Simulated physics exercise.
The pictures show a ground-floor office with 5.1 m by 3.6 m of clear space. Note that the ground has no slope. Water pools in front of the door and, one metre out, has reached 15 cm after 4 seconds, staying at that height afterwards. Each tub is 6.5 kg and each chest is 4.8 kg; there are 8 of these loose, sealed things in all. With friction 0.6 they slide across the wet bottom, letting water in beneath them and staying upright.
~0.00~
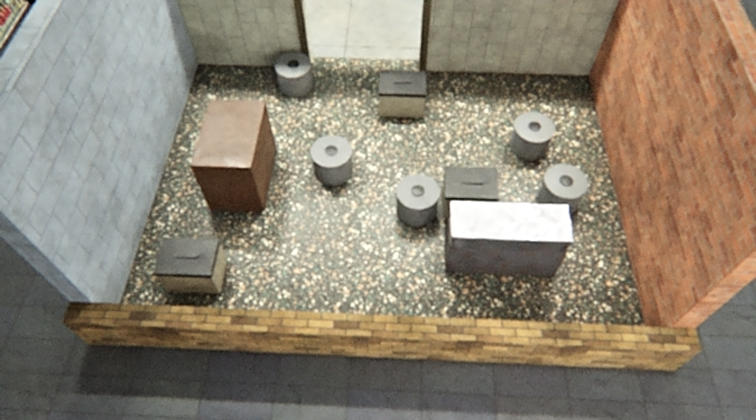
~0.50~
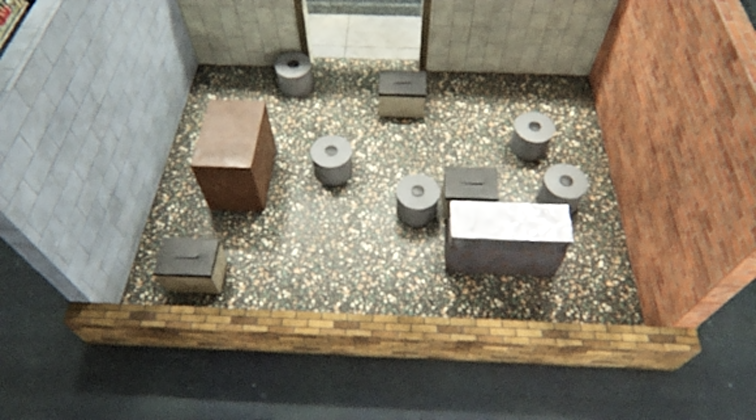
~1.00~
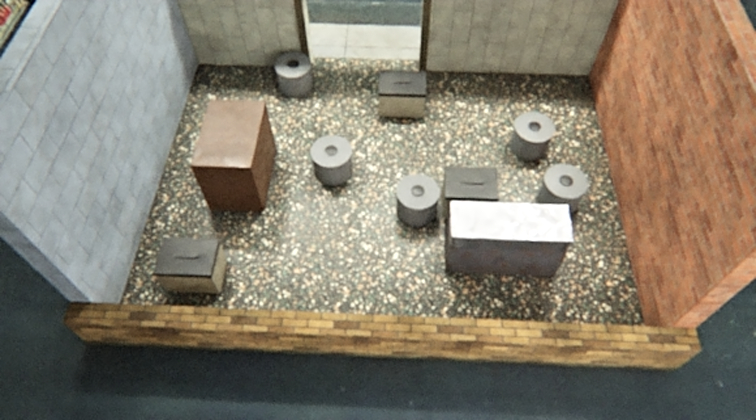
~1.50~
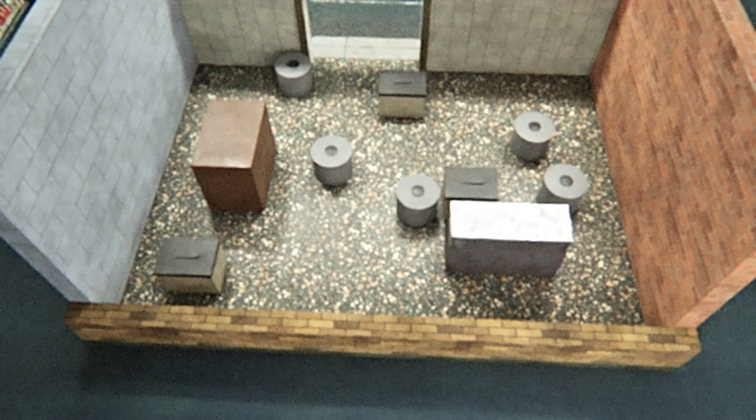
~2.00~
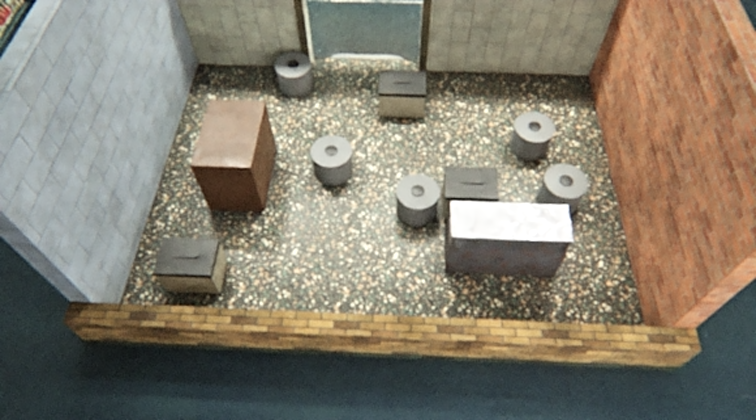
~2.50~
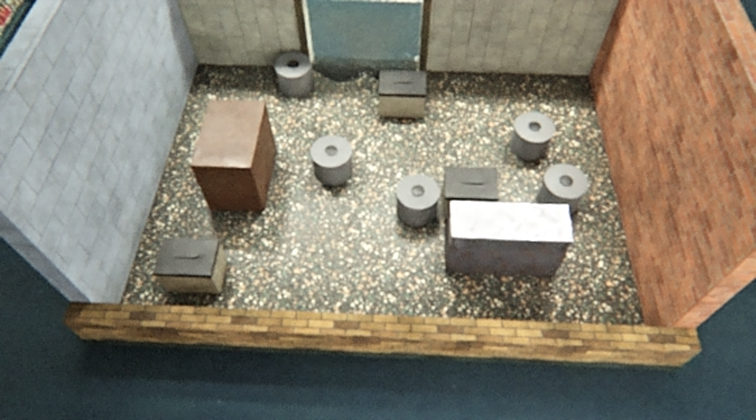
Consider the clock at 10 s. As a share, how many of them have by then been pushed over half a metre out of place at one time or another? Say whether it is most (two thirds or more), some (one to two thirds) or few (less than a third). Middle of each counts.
Some.
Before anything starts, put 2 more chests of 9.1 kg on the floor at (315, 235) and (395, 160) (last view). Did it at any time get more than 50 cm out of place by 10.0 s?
Note: Item 1 above threshold; item 2 above threshold.
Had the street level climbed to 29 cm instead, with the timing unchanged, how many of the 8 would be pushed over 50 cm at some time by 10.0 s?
Count under that change: 7.
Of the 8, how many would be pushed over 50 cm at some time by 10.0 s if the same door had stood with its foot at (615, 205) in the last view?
Count: 7.
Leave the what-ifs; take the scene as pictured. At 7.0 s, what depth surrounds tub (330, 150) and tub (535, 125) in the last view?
Close to 5 and 1 centimetres.
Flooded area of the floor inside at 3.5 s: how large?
That flooded area is roughly 1.5 m2.
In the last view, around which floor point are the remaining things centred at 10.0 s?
Around (433, 204).
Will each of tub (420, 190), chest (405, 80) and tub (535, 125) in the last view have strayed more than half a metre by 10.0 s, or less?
Order as asked - a bigger shift, a bigger shift, a smaller shift.
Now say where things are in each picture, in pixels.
A tub at (293, 65) rests on the ground; a chest at (187, 256), on the bottom; water covers 0.0 m2; 0 of 8 have shifted, in the first frame.
A tub at (293, 65) rests on the ground; a chest at (187, 256) rests on the ground; 0.0 m2 under water; 0 of 8 have shifted, in the second frame.
A tub at (293, 65) rests on the ground; a chest at (187, 256), on the bottom; 0.0 m2 under water; 0 of 8 have shifted, in the third frame.
A tub at (293, 65), on the bottom; a chest at (187, 256), on the bottom; 0.0 m2 under water; 0 of 8 have shifted, in the fourth frame.
A tub at (293, 65), on the bottom; a chest at (187, 256) rests on the ground; water covers 0.0 m2; 0 of 8 have shifted, in the fifth frame.
A tub at (293, 65) rests on the ground; a chest at (187, 256) rests on the ground; water covers 0.2 m2; 0 of 8 have shifted, in the sixth frame.
After 3.5 s 0 of 8 are over 50 cm from their spots; 0 afloat.
After 4.5 s 0 of 8 are over 50 cm from their spots; 0 afloat.
After 7.0 s 4 of 8 are over 50 cm from their spots; 2 afloat.
After 10.0 s 5 of 8 are over 50 cm from their spots, and 5 have been at some point; 5 afloat.
